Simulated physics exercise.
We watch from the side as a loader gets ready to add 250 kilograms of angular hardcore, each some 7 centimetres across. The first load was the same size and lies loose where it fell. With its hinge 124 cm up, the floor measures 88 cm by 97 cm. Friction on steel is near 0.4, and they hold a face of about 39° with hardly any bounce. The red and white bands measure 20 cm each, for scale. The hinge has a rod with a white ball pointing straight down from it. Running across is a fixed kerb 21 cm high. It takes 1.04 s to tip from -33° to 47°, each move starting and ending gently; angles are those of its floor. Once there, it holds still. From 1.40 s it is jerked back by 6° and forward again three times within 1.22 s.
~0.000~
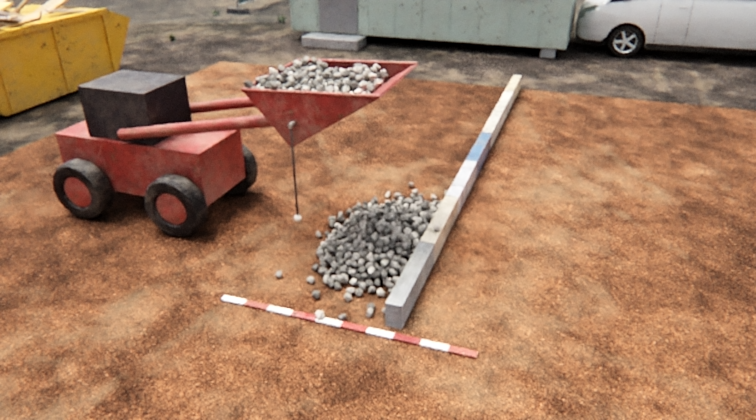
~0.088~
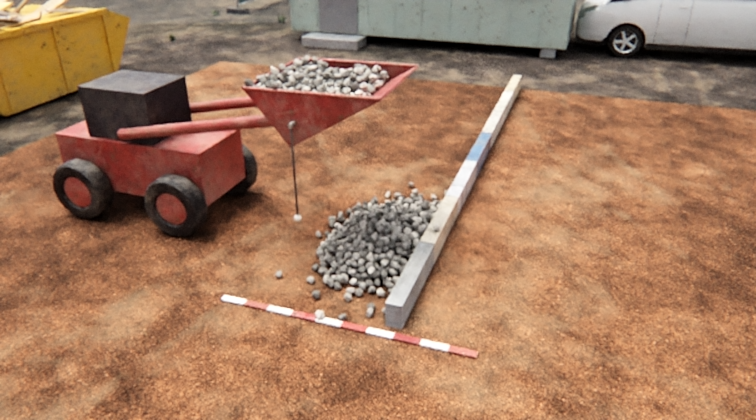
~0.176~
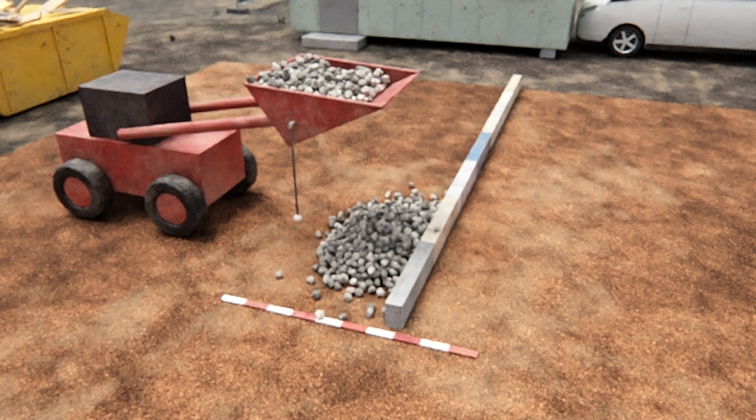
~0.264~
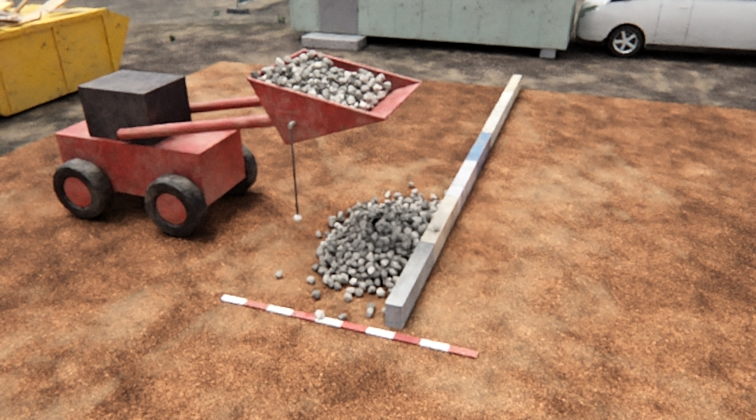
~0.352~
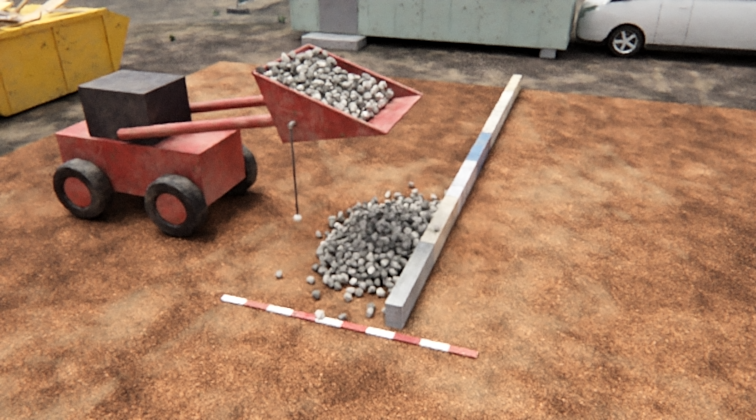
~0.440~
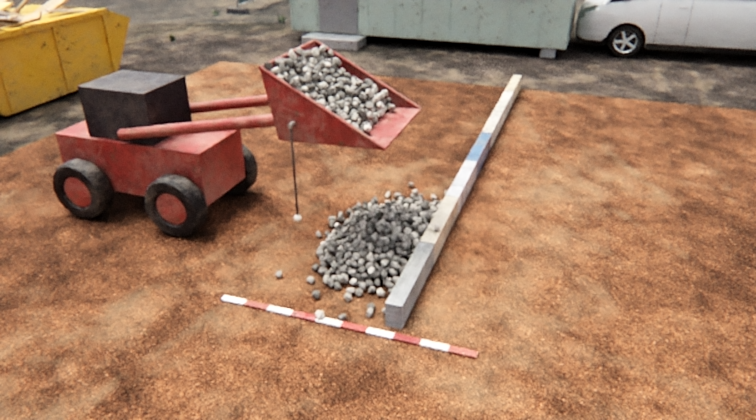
A red bucket heaped with grey stones is held out on two arms by a small red four-wheeled machine with a black block on top, standing at left on rough reddish-brown ground, seen from above. Beside a long pale kerb lies a loose grey pile, with a red-and-white striped bar in front and a yellow skip and white car behind. The bucket slowly tilts forward, its right-hand lip lowering and its stones shifting slightly, while the machine, arms, pile and view stay still.
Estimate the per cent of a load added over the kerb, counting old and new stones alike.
Roughly 11 per cent of a load is added.
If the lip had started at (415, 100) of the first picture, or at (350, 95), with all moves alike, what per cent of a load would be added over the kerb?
About 55 and 0 per cent.
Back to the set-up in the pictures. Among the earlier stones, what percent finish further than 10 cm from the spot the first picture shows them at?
Roughly 0 percent.
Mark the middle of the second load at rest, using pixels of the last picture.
(404, 228).
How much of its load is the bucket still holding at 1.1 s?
Close to 60 in a hundred.
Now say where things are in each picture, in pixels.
The first picture shows lip at (379, 97), floor tilted -33°, highest stones at (324, 66). The earlier load is highest near (398, 220), 22 cm above ground level, 100 % on this side of the kerb.
The second picture shows lip at (380, 100), floor tilted -31°, highest stones at (315, 65); the stones move at 0.1 m/s on average.
The third picture shows lip at (383, 107), floor tilted -27°, highest stones at (304, 61); the stones move at 0.2 m/s on average.
In the fourth picture, the bucket is at -20°, its lip at (385, 119); the top of the load is at (304, 58); the stones move at 0.3 m/s on average.
In the fifth picture, the bucket is at -12°, its lip at (386, 133); the top of the load is at (309, 55); the stones move at 0.4 m/s on average.
The sixth picture shows lip at (385, 149), floor tilted -2°, highest stones at (311, 53); the stones move at 0.5 m/s on average.
After 0.8 s the floor is at 35°; in per cent of one load, 100 in the bucket, 100 on this side of the kerb; the foremost stones are at (422, 243).
After 1.1 s the floor is at 47°; in per cent of one load, 59 in the bucket, 141 on this side of the kerb; the foremost stones are at (422, 244).
After 3.1 s the floor is at 47°; in per cent of one load, 0 in the bucket, 189 on this side of the kerb, 11 over the kerb; the foremost stones are at (518, 266).
After 5.5 s the floor is at 47°; in per cent of one load, 0 in the bucket, 189 on this side of the kerb, 11 over the kerb; the foremost stones are at (518, 266). Net gain over the kerb, 11.
